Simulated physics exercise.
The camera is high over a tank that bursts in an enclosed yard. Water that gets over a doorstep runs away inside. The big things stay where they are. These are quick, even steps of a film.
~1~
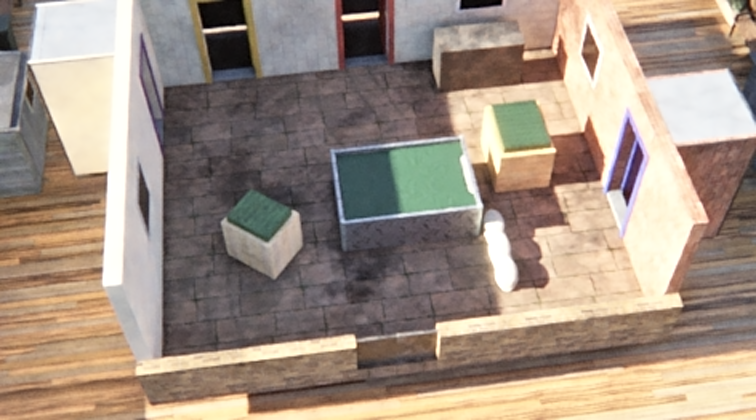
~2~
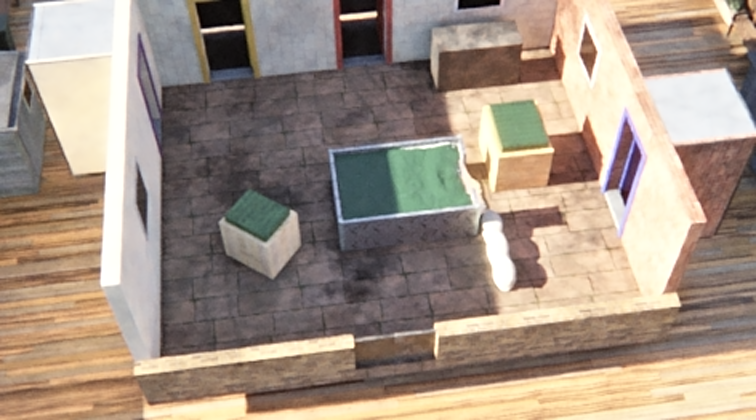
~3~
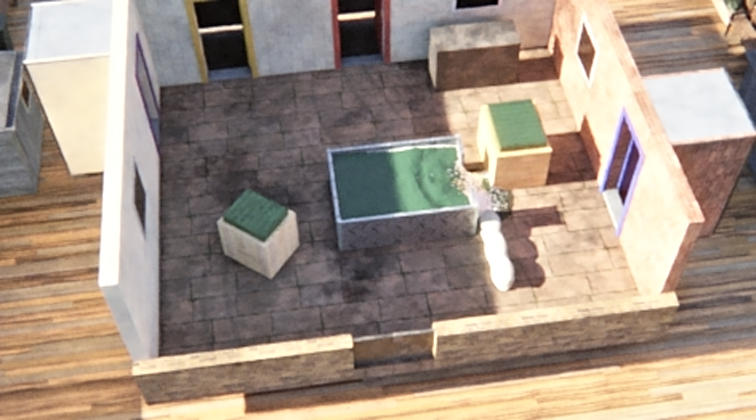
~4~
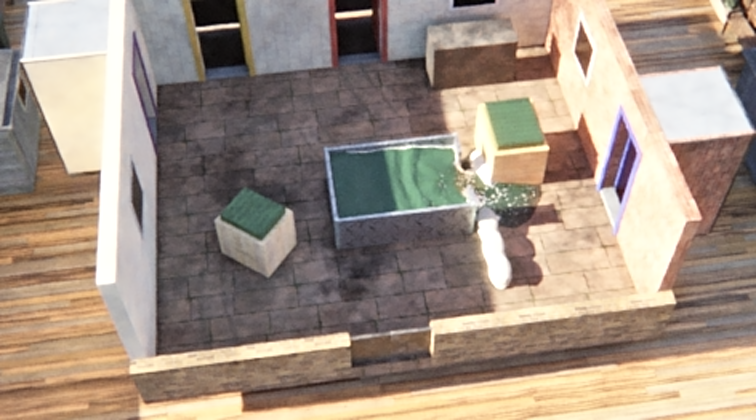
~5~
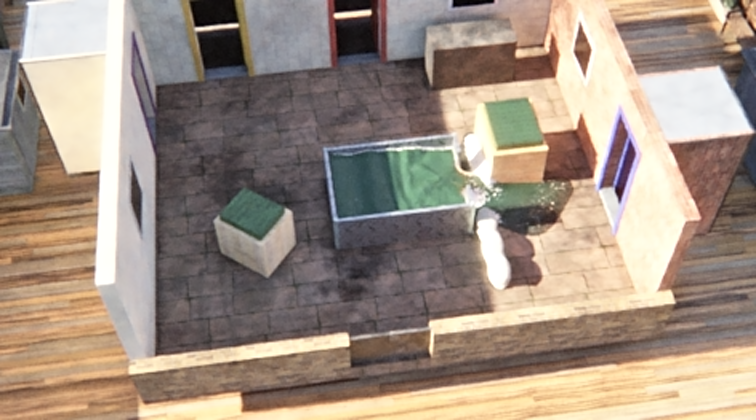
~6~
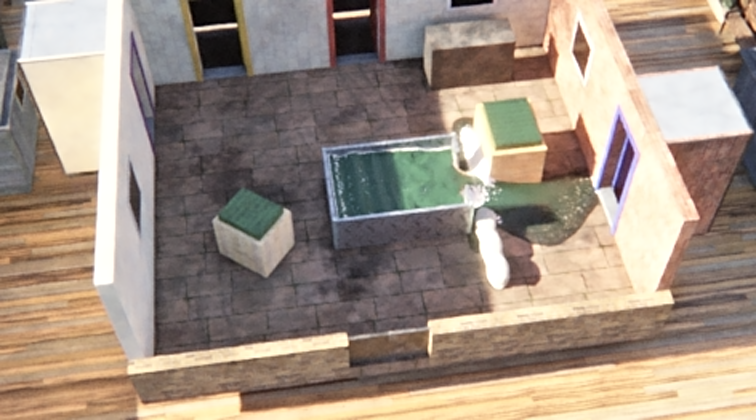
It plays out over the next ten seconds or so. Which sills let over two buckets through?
The purple door stays under that; the blue door takes more than that; the red door takes more than that; the yellow door stays under that.
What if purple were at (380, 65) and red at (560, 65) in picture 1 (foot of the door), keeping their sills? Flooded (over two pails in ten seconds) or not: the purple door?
The purple one takes more.
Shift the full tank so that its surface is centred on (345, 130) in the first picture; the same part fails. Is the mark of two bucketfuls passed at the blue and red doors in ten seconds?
One by one: Blue stays under; red is under.
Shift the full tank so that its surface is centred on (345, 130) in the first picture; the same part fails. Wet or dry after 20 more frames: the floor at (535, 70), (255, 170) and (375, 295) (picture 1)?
One after the other: Under water, clear, covered.
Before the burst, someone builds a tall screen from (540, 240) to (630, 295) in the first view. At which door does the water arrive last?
Last comes the door marked purple.
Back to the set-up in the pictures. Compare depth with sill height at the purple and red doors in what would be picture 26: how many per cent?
Roughly 0 per cent, then 250 per cent.
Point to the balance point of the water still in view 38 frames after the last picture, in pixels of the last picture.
Roughly at (438, 197).
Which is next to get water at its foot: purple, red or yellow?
That is the red-painted one.
A moment on, water covers 15 % of the floor; the purple door not reached, the blue door over two buckets in, the red door not reached, the yellow door not reached.
Next, water covers 30 % of the floor; the purple door not reached, the blue door far over two buckets in, the red door under two buckets in, the yellow door not reached.
Then, water covers 40 % of the floor; the purple door not reached, the blue door far over two buckets in, the red door over two buckets in, the yellow door not reached.
Later, water covers 65 % of the floor; the purple door wet at the sill, nothing in, the blue door far over two buckets in, the red door over two buckets in, the yellow door wet at the sill, nothing in.
In the end, water covers 85 % of the floor; the purple door wet at the sill, nothing in, the blue door far over two buckets in, the red door far over two buckets in, the yellow door wet at the sill, nothing in.
